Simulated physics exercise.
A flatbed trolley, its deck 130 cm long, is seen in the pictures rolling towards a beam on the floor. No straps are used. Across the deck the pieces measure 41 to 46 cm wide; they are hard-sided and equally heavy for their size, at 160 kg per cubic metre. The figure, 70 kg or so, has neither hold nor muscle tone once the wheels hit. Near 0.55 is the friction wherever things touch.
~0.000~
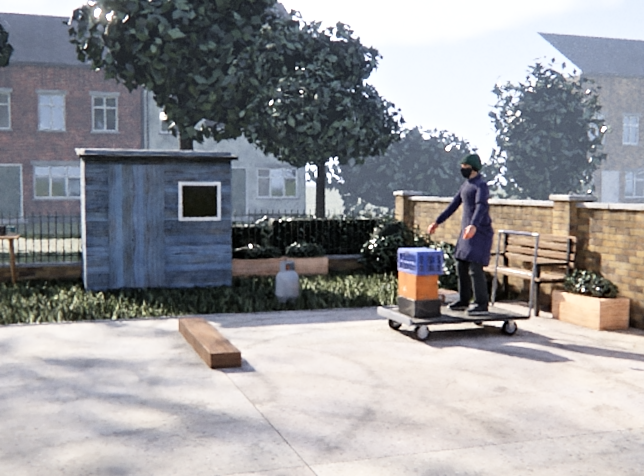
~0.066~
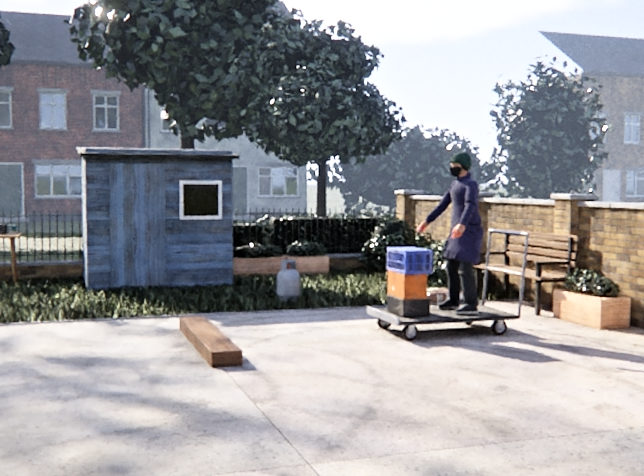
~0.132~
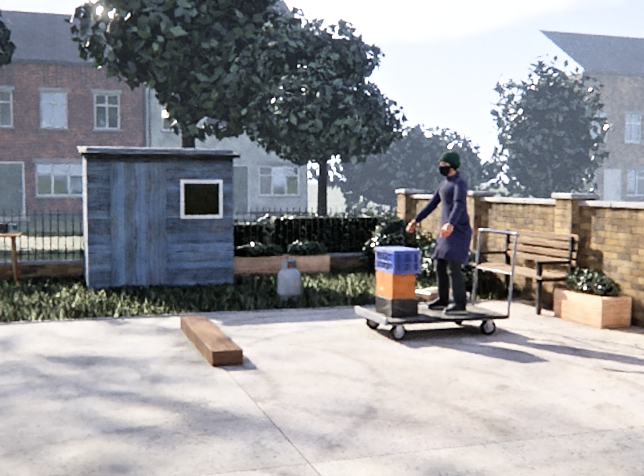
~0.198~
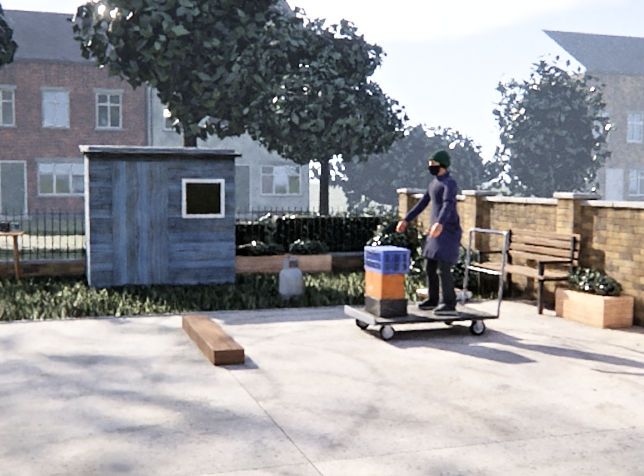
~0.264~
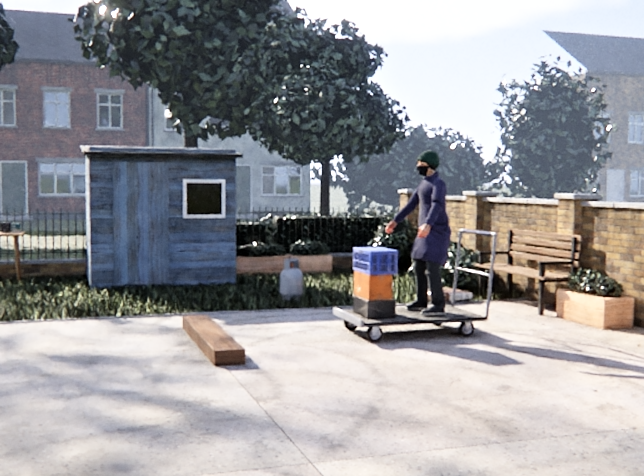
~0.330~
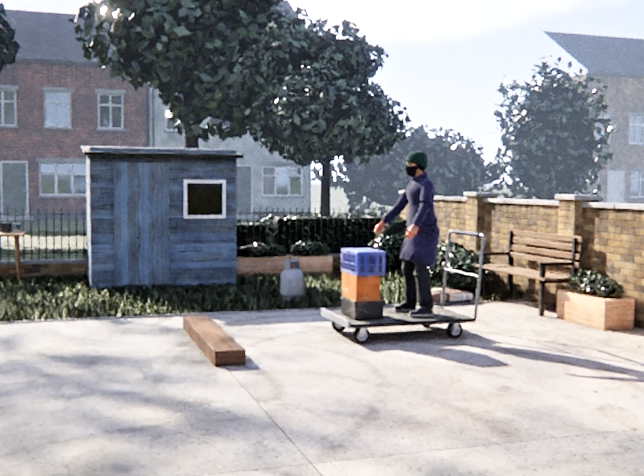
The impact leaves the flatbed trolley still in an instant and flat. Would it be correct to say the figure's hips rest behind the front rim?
No, they rest past the front rim.
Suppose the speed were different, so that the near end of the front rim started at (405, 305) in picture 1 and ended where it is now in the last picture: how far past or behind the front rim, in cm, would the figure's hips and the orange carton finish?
In that case hips 100 past, orange 110 past.
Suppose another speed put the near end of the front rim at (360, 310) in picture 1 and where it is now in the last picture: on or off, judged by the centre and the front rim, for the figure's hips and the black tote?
Then hips on, black on.
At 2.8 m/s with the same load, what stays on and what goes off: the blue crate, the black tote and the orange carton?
In that case blue off, black on, orange off.
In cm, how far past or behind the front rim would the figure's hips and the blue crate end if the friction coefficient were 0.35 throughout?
Result - hips: 30 past; blue: 140 past.
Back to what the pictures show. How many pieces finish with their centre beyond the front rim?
Total: 2.
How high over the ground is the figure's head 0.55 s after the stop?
The head is some 90 cm up from the ground.
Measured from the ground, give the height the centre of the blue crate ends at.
About 15 cm above the ground.
Impact comes at 0.90 s.
After 1.45 s the figure's hips are 16 cm behind the rim, near (232, 263) in the last picture's view.
After 1.90 s the figure's hips are 18 cm past the rim, near (195, 304) in the last picture's view.
Final state at 4.0 s, past the rim, orange carton, blue crate and the figure's hips; behind it, black tote.
